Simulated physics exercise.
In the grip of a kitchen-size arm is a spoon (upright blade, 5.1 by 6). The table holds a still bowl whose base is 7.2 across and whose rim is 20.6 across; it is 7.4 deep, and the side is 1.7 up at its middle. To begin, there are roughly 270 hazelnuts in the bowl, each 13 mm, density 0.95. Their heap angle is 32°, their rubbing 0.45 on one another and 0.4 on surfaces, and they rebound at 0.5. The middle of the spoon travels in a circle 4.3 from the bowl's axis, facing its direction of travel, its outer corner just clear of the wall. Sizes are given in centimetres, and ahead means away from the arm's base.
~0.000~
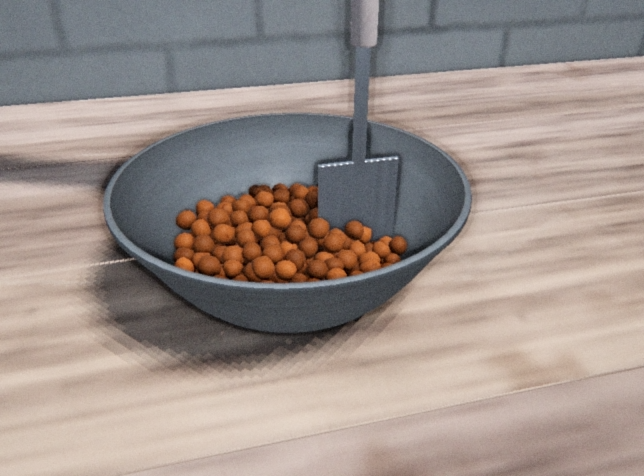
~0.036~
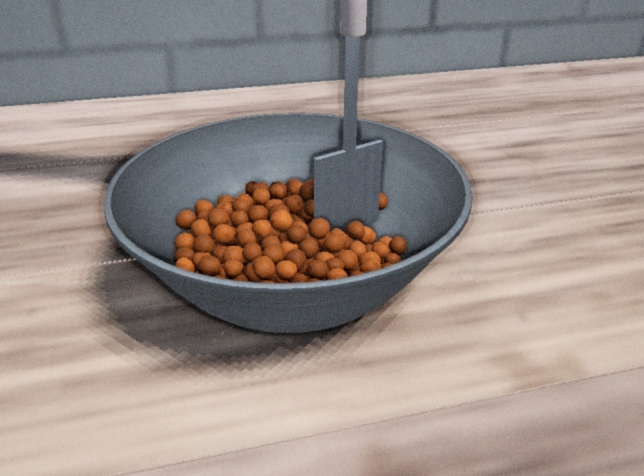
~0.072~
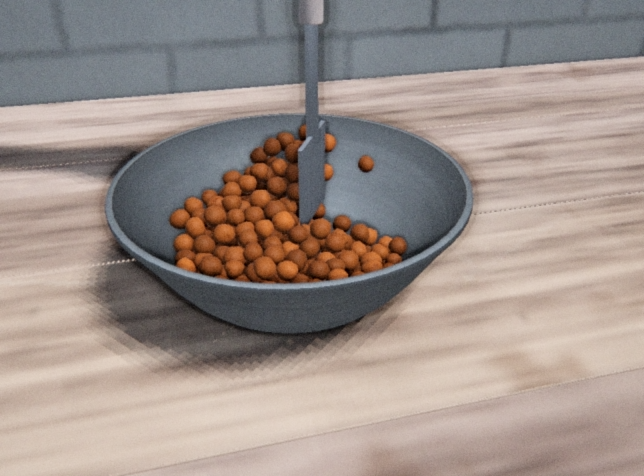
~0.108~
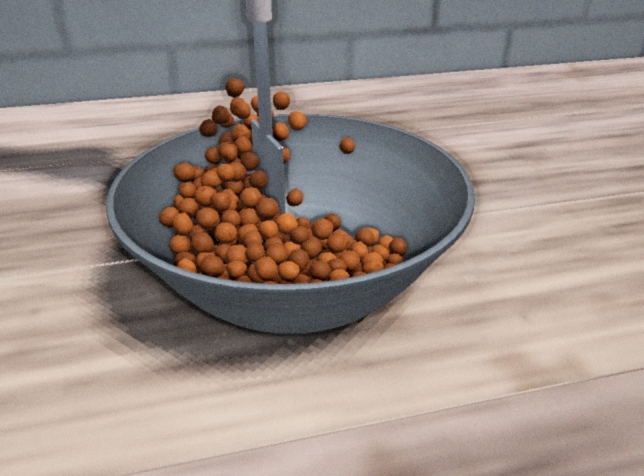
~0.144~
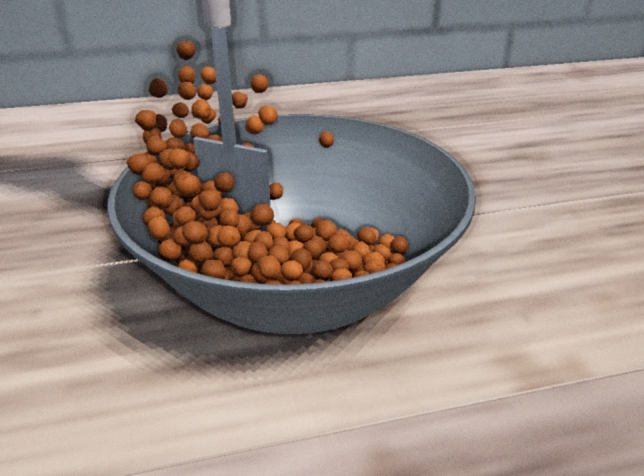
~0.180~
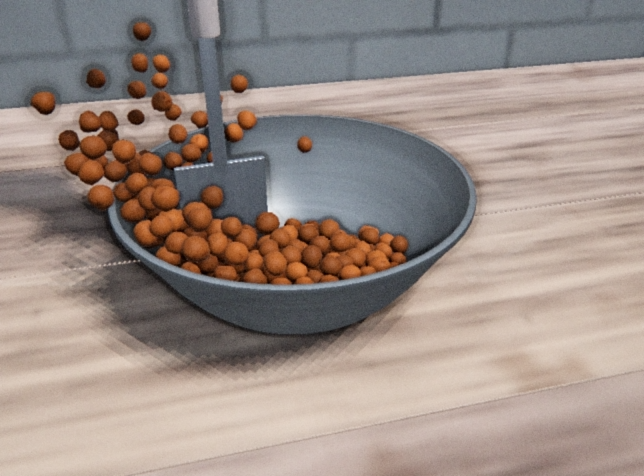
On a wooden table, a flat blade sweeps leftward through a bowl, flinging brown balls up and over its left rim.
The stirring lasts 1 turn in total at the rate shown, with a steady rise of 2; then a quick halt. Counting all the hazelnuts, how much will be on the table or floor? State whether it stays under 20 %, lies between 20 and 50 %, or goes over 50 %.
It lies between 20 and 50 %.
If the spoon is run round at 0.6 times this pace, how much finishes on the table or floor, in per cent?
That gives about 10 percent.
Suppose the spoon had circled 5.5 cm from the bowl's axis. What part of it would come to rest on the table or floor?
Then about 10 per cent.
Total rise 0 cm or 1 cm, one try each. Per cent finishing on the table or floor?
Try one: Around 35 %; try two: Around 30 %.
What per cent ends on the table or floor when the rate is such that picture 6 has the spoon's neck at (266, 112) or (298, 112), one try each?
Around 0 and 0 per cent respectively.
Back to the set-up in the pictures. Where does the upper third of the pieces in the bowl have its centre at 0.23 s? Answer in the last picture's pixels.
The upper third is centred close to (270, 258).
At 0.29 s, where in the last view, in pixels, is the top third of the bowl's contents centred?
About (384, 234).
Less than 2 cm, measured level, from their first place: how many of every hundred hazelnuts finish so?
Around 20 per cent.
By 0.23 s, 245° round, highest piece 13 above the table; 230 in the bowl, 36 in flight or on the tool.
By 0.29 s, 306° round, highest piece 12 above the table; 217 in the bowl, 8 on the table or floor, 41 in flight or on the tool.
By 0.51 s, 0° round, highest piece 6 above the table; 190 in the bowl, 72 on the table or floor, 4 in flight or on the tool.
By 1.21 s, 0° round, highest piece 6 above the table; 190 in the bowl, 76 on the table or floor.
Final count, 190 in the bowl, 76 on the table or floor. That is 29 % on the table or floor.
